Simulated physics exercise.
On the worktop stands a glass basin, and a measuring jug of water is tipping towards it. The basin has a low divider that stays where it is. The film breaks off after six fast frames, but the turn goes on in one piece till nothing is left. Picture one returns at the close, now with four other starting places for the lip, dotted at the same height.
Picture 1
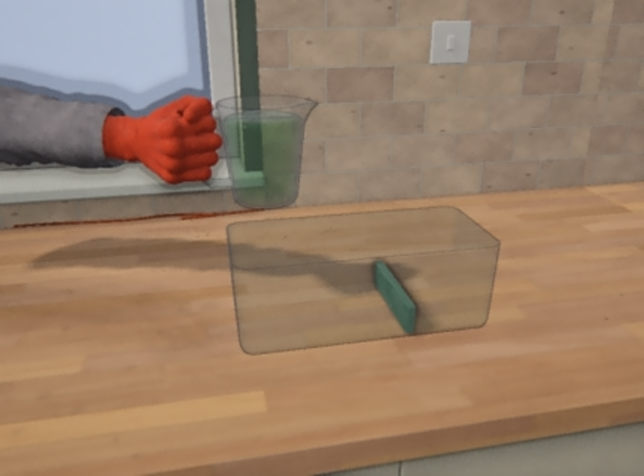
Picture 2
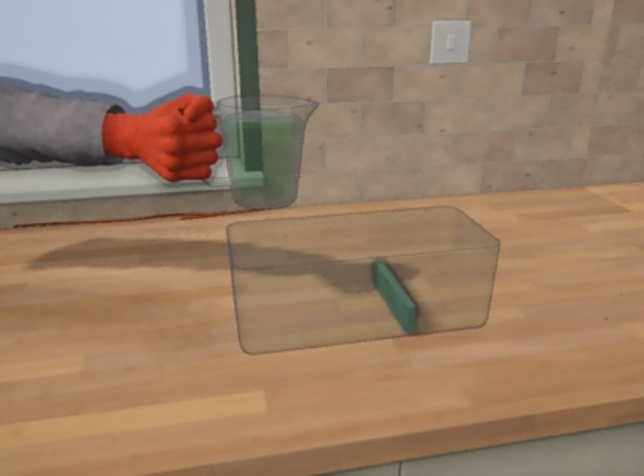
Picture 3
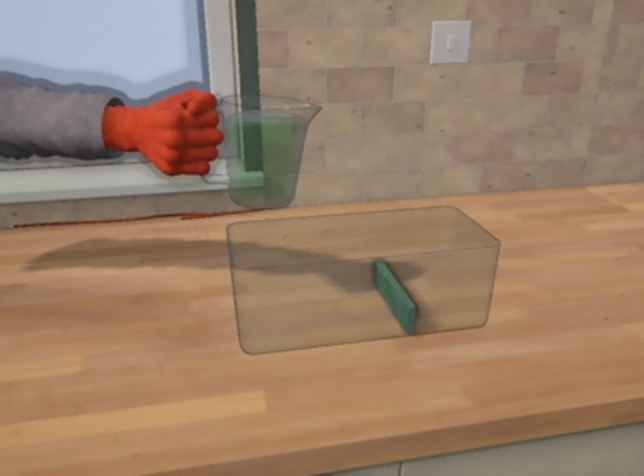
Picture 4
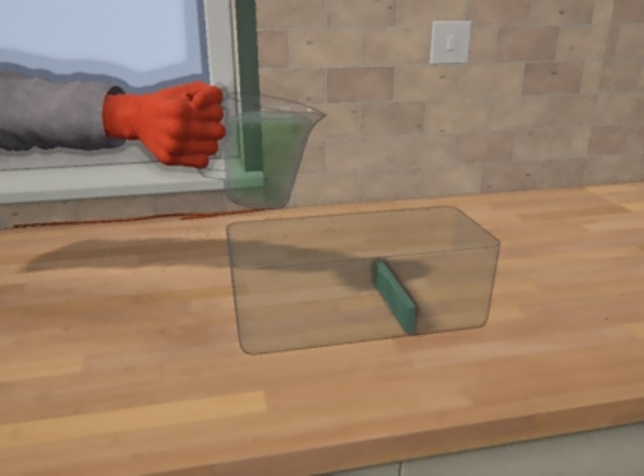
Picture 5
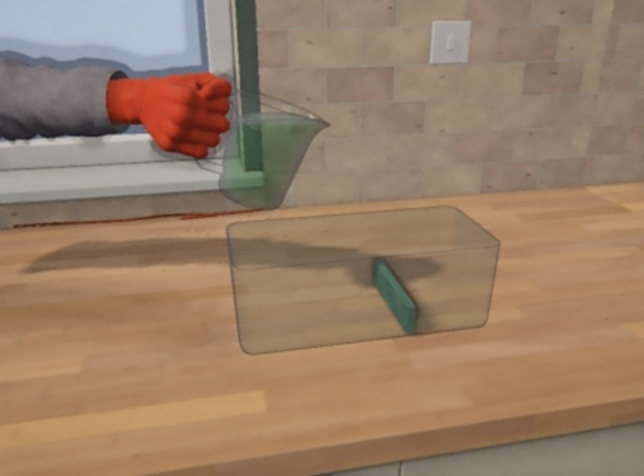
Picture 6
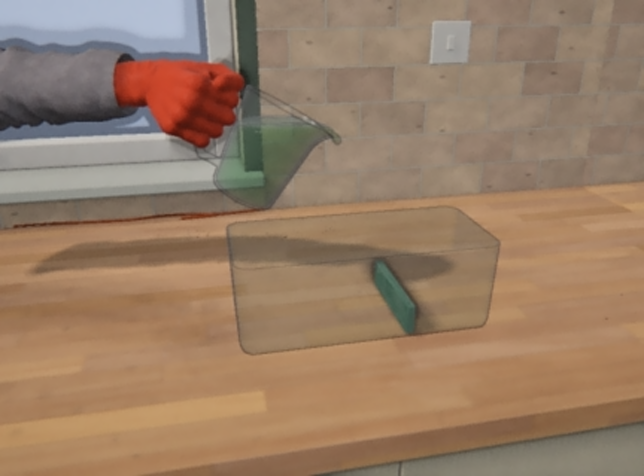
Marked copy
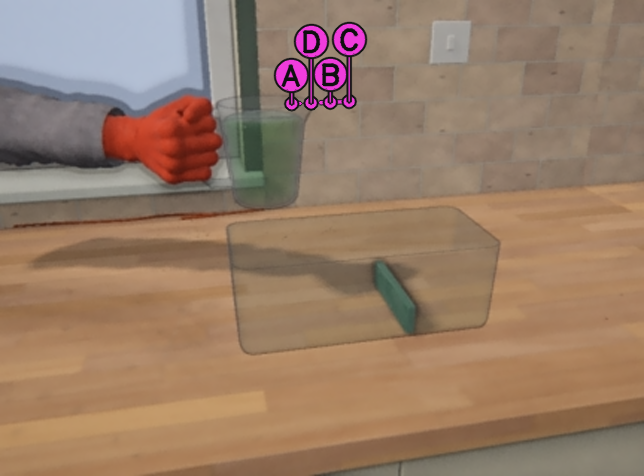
A red-gloved hand held a clear measuring jug above a glass basin on the wooden worktop, then gradually tilted it to the right until water just reached over the lip.
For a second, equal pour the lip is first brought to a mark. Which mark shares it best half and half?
C beats the others.
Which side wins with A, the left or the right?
The left one.
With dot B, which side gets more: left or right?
The left one.
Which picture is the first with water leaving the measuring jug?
Picture 6.
On the marked copy, A at (291, 103); B at (330, 102); C at (349, 101); D at (311, 103).
For dot A, about 94 % ends left of the wall and 5 % right of it.
For dot B, about 83 % ends left of the wall and 16 % right of it.
For dot C, about 46 % ends left of the wall and 53 % right of it.
For dot D, about 93 % ends left of the wall and 5 % right of it.
